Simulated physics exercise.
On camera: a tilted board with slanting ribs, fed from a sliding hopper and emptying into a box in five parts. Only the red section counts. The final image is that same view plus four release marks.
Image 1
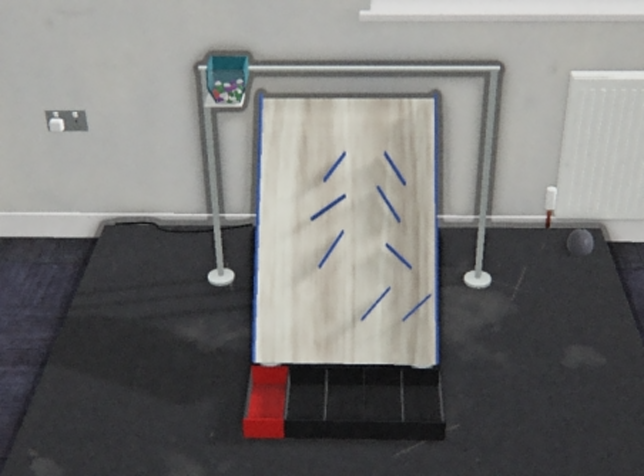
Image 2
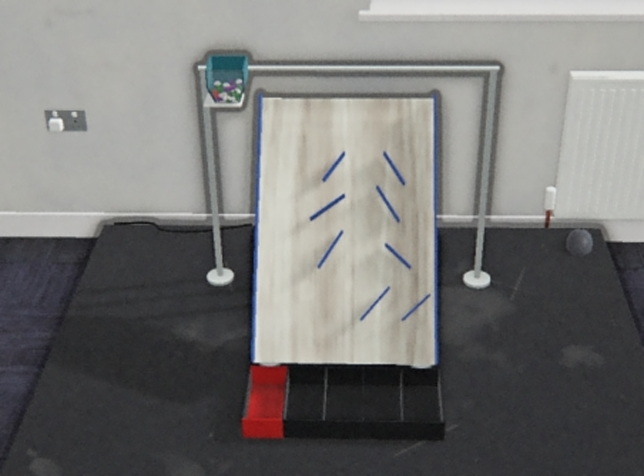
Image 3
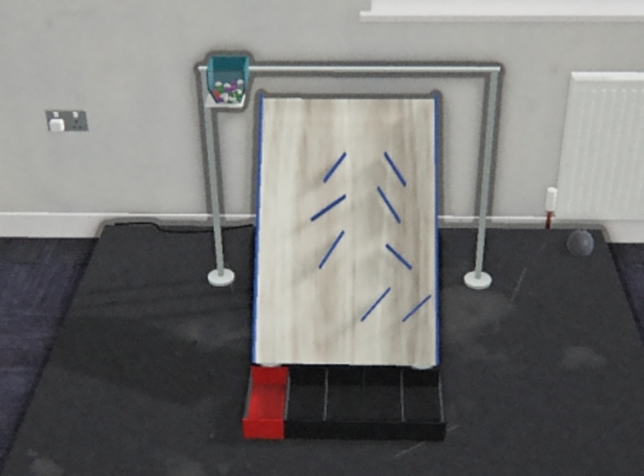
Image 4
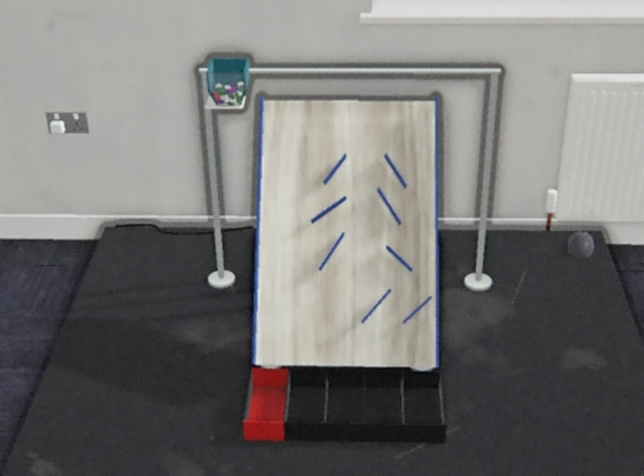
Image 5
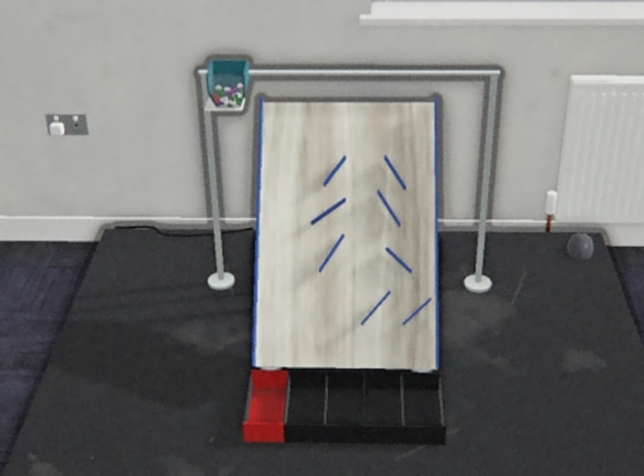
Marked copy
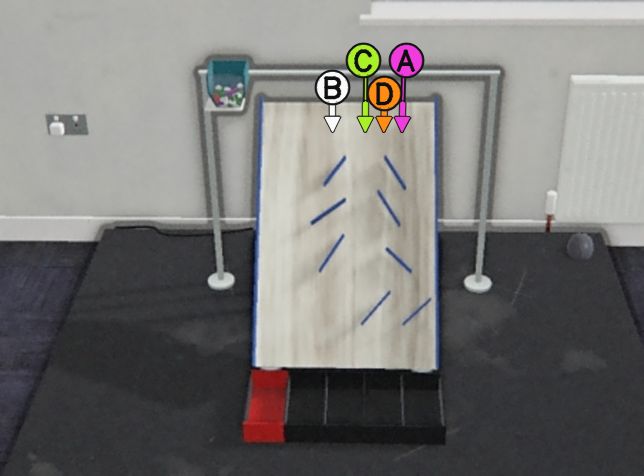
In this clip, a teal hopper of colourful jelly beans sits at the left end of a rail above a tilted wooden board with slanting blue ribs and a box with a red leftmost section; nothing visibly moves besides slight view shifts.
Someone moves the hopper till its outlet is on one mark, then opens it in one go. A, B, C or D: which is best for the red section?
I would pick mark B.
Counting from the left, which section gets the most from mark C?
It is the third one.
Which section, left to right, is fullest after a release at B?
The first from the left.
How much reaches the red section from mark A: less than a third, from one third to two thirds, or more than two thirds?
Mark A gives less than a third.
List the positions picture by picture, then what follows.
Hopper near (230, 94), jelly beans, door shut, in the first picture.
Ribs (323, 179) to (345, 151), (384, 151) to (405, 183), (310, 218) to (345, 194), in the second picture.
Ribs (378, 186) to (400, 221), (319, 267) to (343, 230), (386, 244) to (412, 268), in the third picture.
Ribs (362, 322) to (391, 289), (404, 322) to (431, 297), in the fourth picture.
Red section near (263, 431), number 1 of 5 from the left, in the fifth picture.
On the marked copy, mark A meets the board at (402, 126); mark B meets the board at (332, 126); mark C meets the board at (365, 126); mark D meets the board at (383, 126).
Choosing A, none at all in the red section, all but a few in other sections, a small share held on the board.
Choosing B, the bulk in the red section, a small share in other sections.
Choosing C, only a few in the red section, all but a few in other sections, only a few held on the board.
Choosing D, none at all in the red section, all but a few in other sections.
